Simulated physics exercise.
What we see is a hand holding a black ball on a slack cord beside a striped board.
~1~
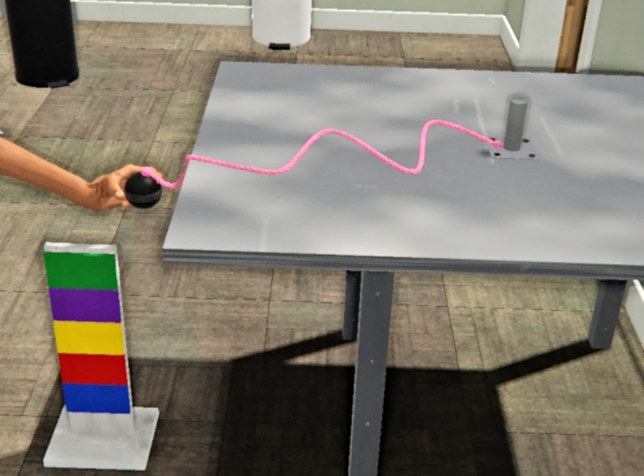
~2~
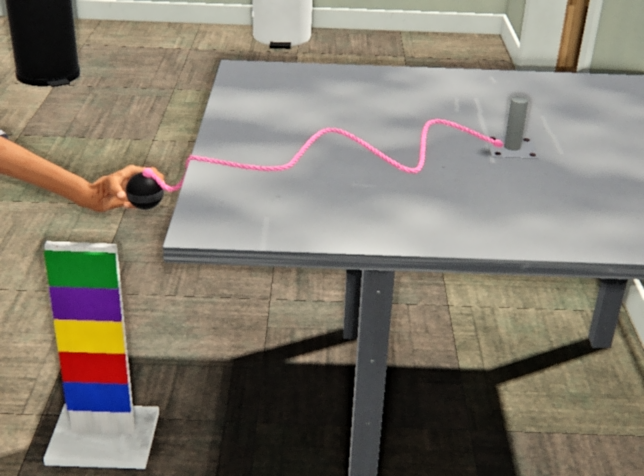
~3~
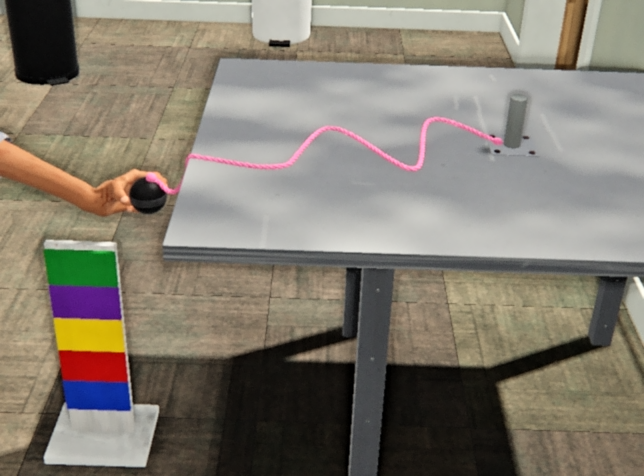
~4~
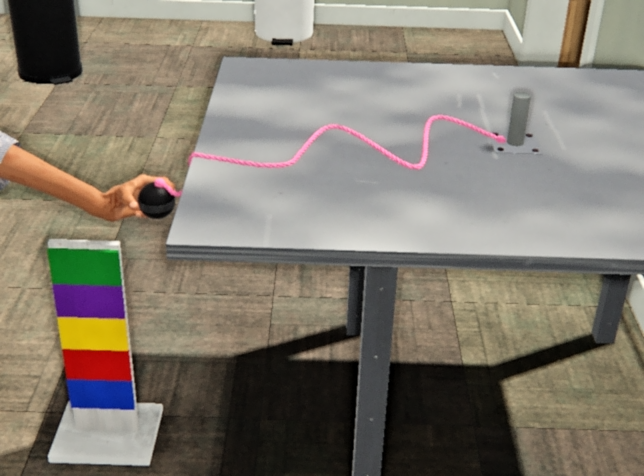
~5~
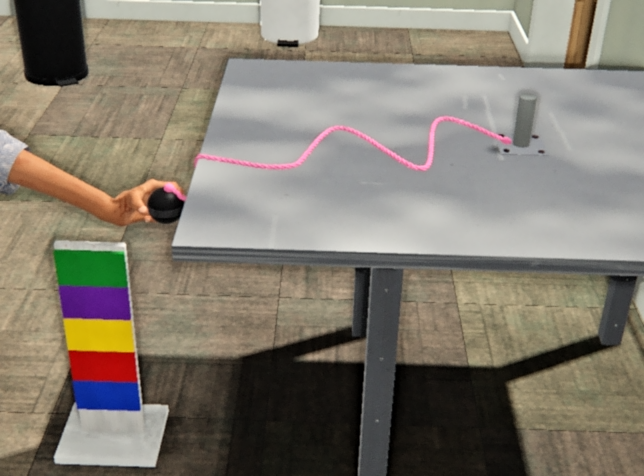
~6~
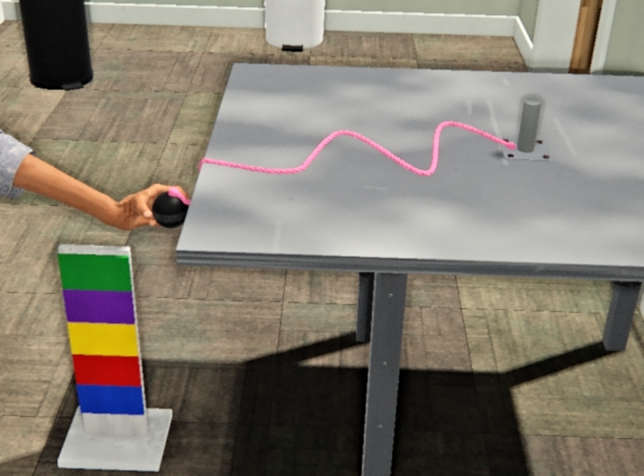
A hand holding a black ball on a slack pink cord moves slightly right.
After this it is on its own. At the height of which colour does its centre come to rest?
Its centre hangs level with the blue band.
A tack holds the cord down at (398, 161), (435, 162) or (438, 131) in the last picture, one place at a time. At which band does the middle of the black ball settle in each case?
One after the other, purple; yellow; red.
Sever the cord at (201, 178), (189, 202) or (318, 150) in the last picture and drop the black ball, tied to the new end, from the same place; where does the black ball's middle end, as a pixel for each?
The places are (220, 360), (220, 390) and (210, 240).
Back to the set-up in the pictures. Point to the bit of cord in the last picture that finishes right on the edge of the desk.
At (362, 139), roughly.
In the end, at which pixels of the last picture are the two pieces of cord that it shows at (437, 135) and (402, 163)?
About (398, 149), and the other about (273, 149).
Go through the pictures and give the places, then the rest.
In the first picture, black ball (144, 191); green (81, 273); purple (85, 307); yellow (89, 339); red (93, 370); blue (97, 400).
In the second picture, black ball (145, 191); cord through (458, 127) (423, 151) (374, 150) (306, 146) (231, 165).
In the third picture, black ball (148, 195).
In the fourth picture, black ball (157, 201); cord through (461, 123) (425, 148) (376, 147) (309, 143) (234, 162).
In the fifth picture, black ball (166, 206).
In the sixth picture, black ball (170, 210); cord through (471, 129) (435, 154) (386, 153) (319, 149) (244, 168).
Soon after, ball near (184, 324); level with purple.
Then, ball near (223, 396); level with blue.
Further on, ball near (217, 392); level with blue.
At rest, ball near (218, 396); level with blue. Its middle rests at the blue band.
